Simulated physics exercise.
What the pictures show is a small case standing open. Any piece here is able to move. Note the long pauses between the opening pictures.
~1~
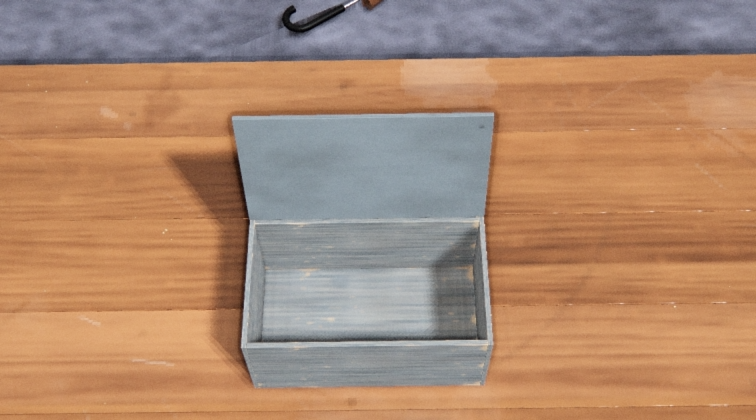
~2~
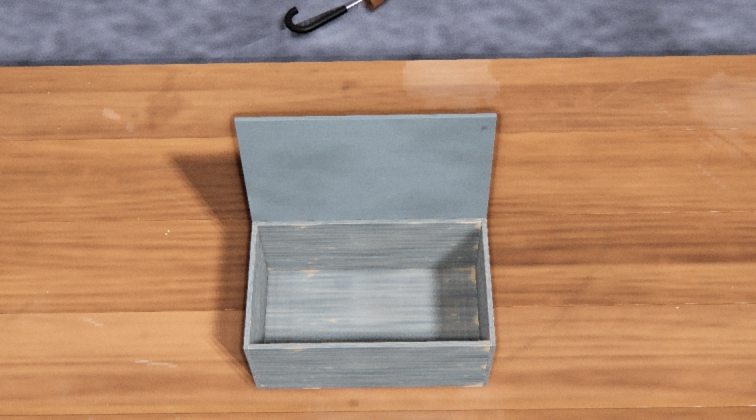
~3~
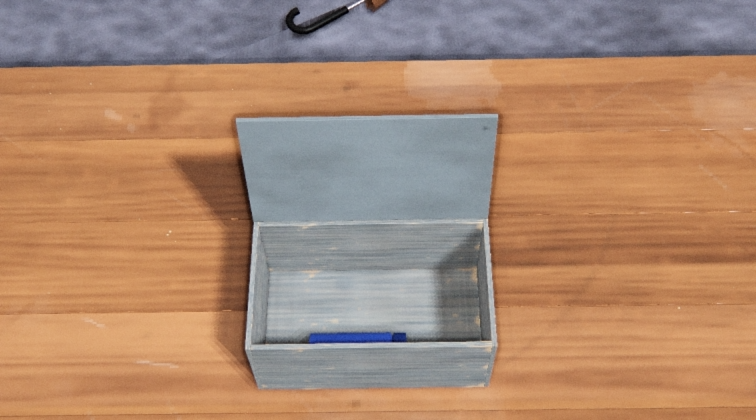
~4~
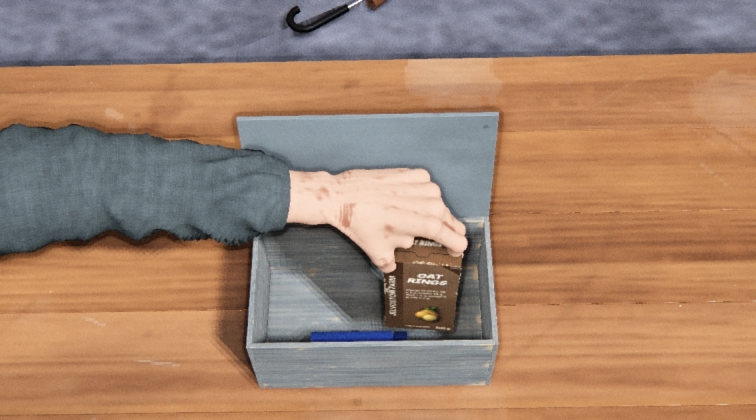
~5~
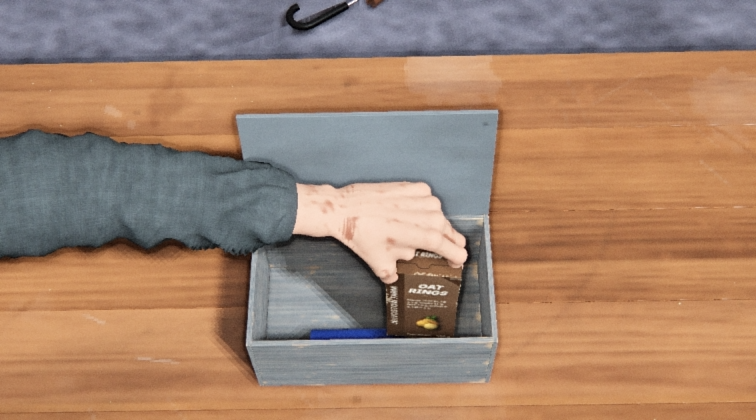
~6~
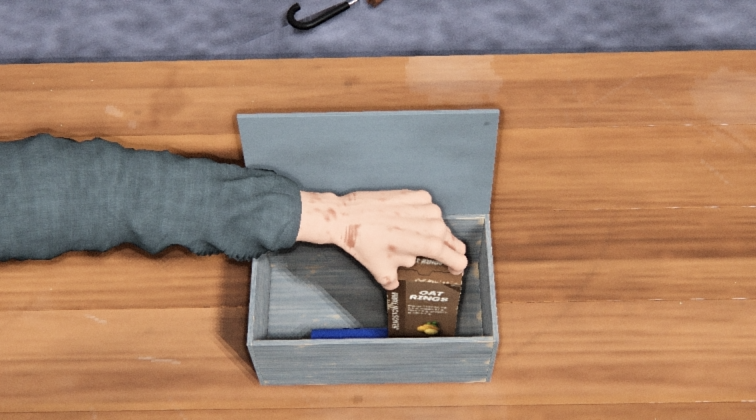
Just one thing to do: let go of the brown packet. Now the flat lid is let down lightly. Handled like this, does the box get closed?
Off the rim.
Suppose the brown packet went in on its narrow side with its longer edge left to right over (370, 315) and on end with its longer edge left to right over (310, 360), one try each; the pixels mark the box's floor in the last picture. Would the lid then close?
First time round it drops into place, and second time round it won't go down.
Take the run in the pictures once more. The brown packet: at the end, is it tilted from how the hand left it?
Observation: It tilts over.
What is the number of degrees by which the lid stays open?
Angle: About 70°.
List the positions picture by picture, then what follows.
In the first frame, the last thing is not in view yet.
In the second frame, the last thing is not in view yet.
In the third frame, the last thing is not in view yet.
In the fourth frame, still above its spot; brown packet (422, 285).
In the fifth frame, still above its spot; brown packet (423, 295).
In the sixth frame, put in, still held; brown packet (423, 300).
Then, 0.30 s on from there, brown packet turned 31° from how it was put near (449, 296).
Then, 1.10 s on from there, lid starting down; brown packet turned 47° from how it was put near (440, 277).
Then, 1.70 s on from there, lid 80° above the rim; brown packet turned 45° from how it was put near (440, 277).
Then, 3.90 s on from there, lid 73° above the rim; brown packet turned 42° from how it was put near (439, 278).
In the end, lid 70° above the rim; toppled in the box, brown packet; blue shaker unmoved. At the end, from the last picture's camera, brown packet near (439, 279).
